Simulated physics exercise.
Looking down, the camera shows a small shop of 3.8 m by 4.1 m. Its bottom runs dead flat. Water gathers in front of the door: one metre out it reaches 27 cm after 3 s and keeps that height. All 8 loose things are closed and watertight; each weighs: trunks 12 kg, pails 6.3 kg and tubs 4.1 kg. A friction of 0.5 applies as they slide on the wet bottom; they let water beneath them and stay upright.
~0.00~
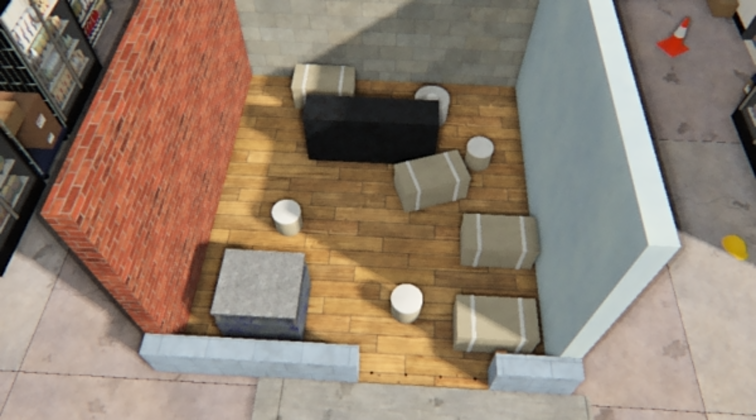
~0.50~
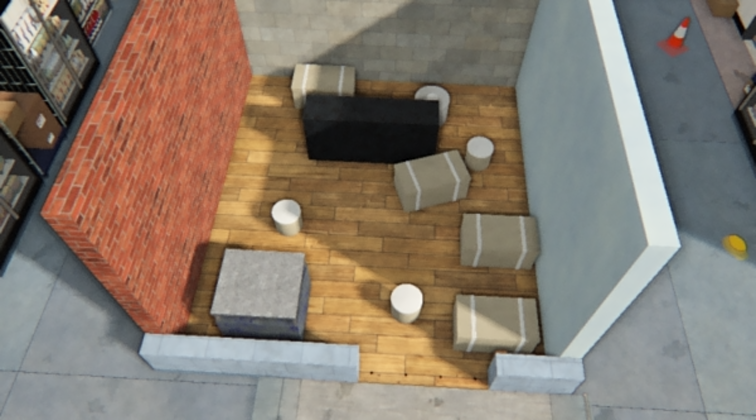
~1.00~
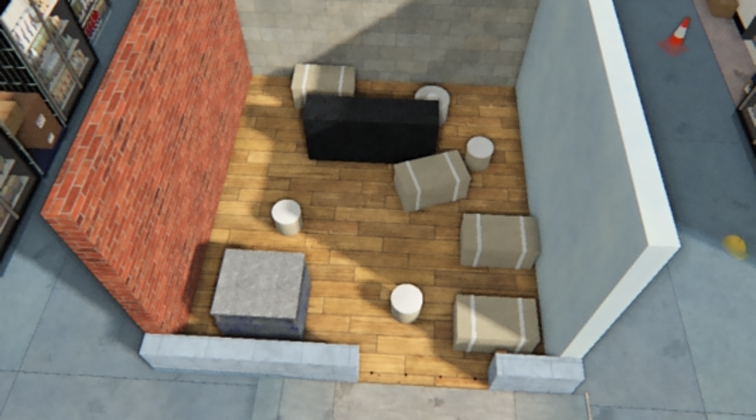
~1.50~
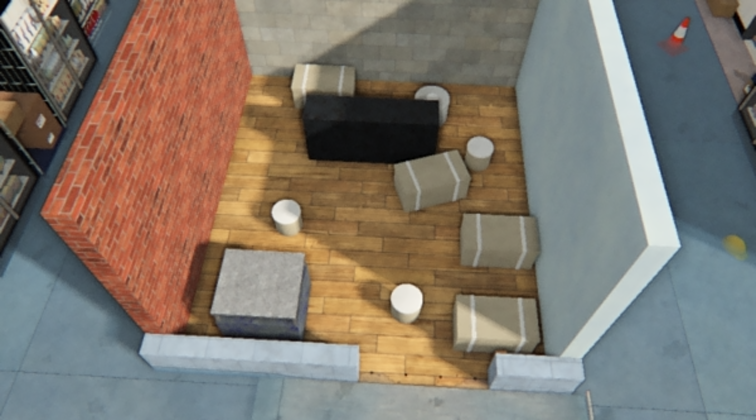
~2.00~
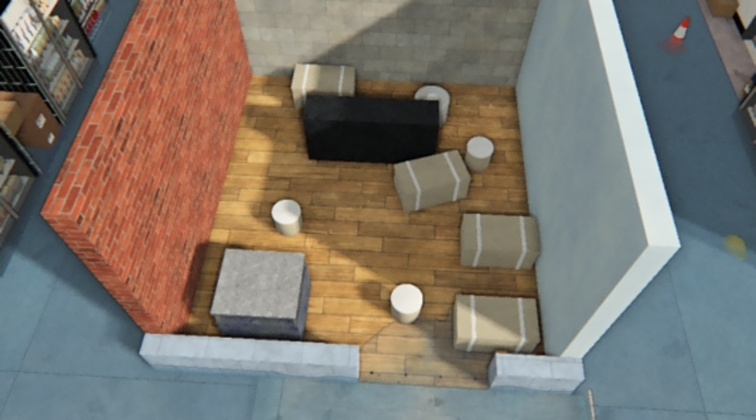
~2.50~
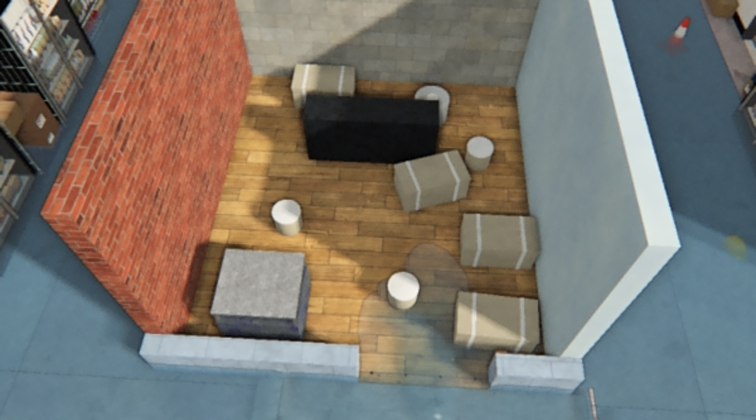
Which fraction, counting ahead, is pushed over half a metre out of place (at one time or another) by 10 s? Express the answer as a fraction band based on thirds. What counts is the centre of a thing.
The band is at least two thirds.
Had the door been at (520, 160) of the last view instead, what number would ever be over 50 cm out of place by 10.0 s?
Result: 8 of them.
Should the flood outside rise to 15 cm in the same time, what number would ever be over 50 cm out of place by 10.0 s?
That would make 4 of them.
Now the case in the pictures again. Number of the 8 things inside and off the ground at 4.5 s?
Answer: 4.
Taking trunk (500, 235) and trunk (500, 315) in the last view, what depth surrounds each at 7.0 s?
Close to 8 and 13 centimetres.
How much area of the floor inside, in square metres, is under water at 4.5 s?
Around 10.0 m2 of it.
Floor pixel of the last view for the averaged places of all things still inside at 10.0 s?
The centre sits near (335, 131).
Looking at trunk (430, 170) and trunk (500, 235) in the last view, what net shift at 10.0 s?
In that order: 120 cm, 250 cm.
After 3.5 s 1 of 8 are over 50 cm from their spots; 1 afloat.
After 4.5 s 3 of 8 are over 50 cm from their spots; 4 afloat.
After 7.0 s 5 of 8 are over 50 cm from their spots; 8 afloat.
After 10.0 s 8 of 8 are over 50 cm from their spots, and 8 have been at some point; 8 afloat.
